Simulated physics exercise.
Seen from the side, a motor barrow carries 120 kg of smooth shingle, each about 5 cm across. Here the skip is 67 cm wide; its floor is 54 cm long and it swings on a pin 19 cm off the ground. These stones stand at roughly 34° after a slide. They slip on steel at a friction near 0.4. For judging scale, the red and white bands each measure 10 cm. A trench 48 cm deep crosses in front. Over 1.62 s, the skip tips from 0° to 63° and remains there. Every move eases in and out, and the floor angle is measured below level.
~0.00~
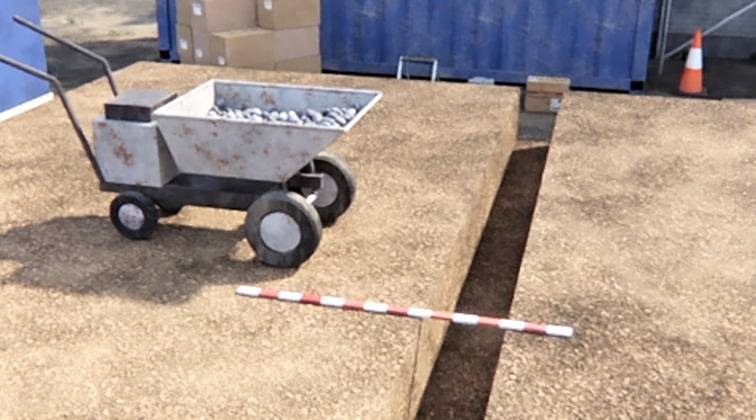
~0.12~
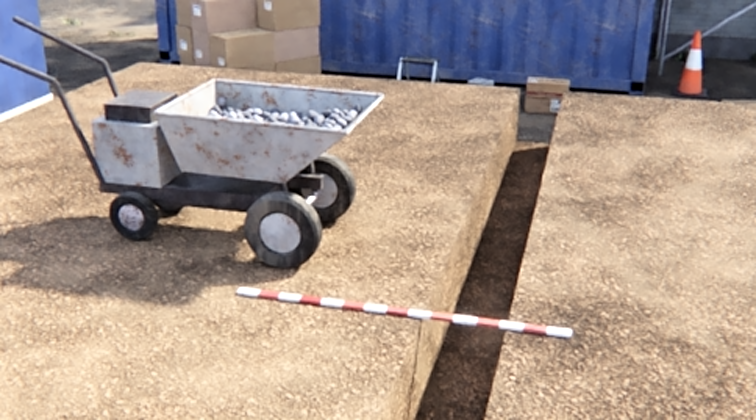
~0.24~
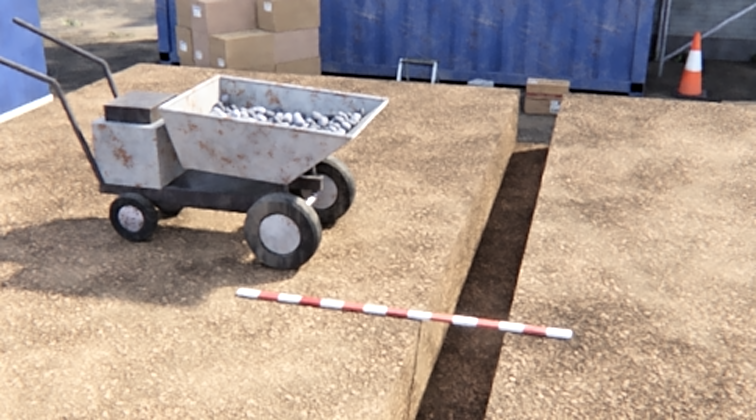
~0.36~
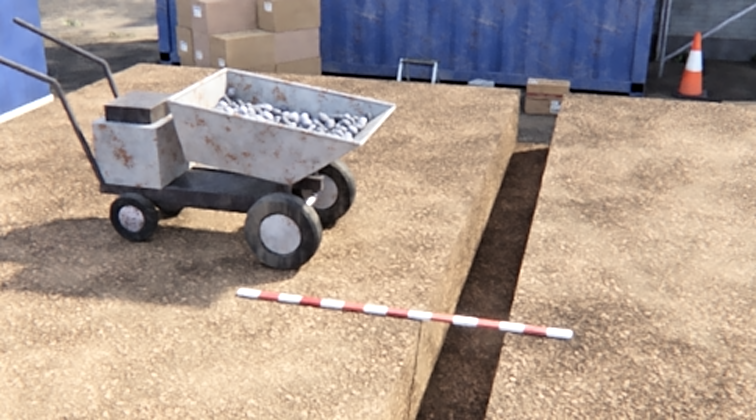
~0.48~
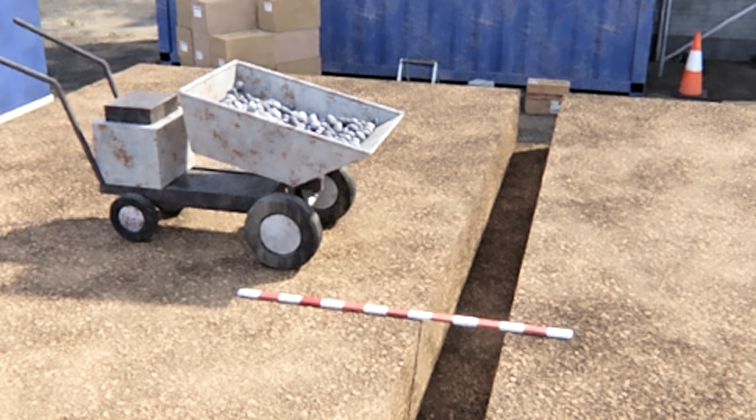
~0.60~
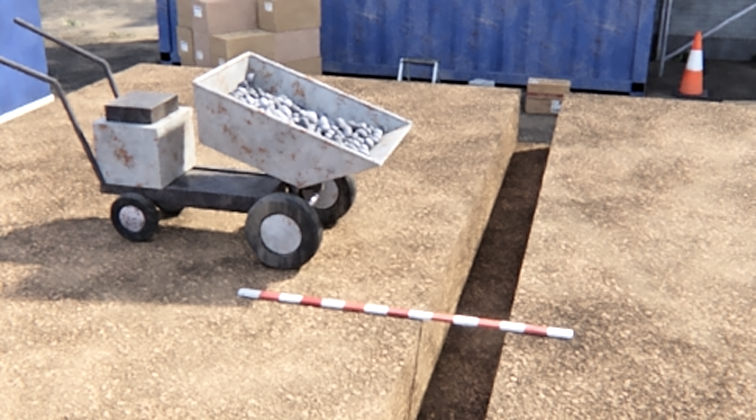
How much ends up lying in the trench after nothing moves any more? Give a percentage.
A share of about 94 per cent.
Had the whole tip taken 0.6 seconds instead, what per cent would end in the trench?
95 per cent.
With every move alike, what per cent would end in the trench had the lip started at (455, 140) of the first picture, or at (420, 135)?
I'd say some 15 per cent and some 50 per cent.
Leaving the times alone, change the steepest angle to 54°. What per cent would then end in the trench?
Then close to 95 per cent.
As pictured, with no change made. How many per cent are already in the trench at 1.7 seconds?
Around 45 per cent of it.
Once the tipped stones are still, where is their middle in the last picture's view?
(483, 333).
After 1.2 s the floor is at 53°; 100 % in the skip; the foremost stones are at (417, 207).
After 1.7 s the floor is at 63°; 46 % in the skip, 11 % short of the trench, 43 % in the trench; the foremost stones are at (512, 335).
After 2.1 s the floor is at 63°; 13 % in the skip, 12 % short of the trench, 75 % in the trench; the foremost stones are at (513, 335).
After 4.0 s the floor is at 63°; 0 % in the skip, 6 % short of the trench, 94 % in the trench; the foremost stones are at (513, 335).
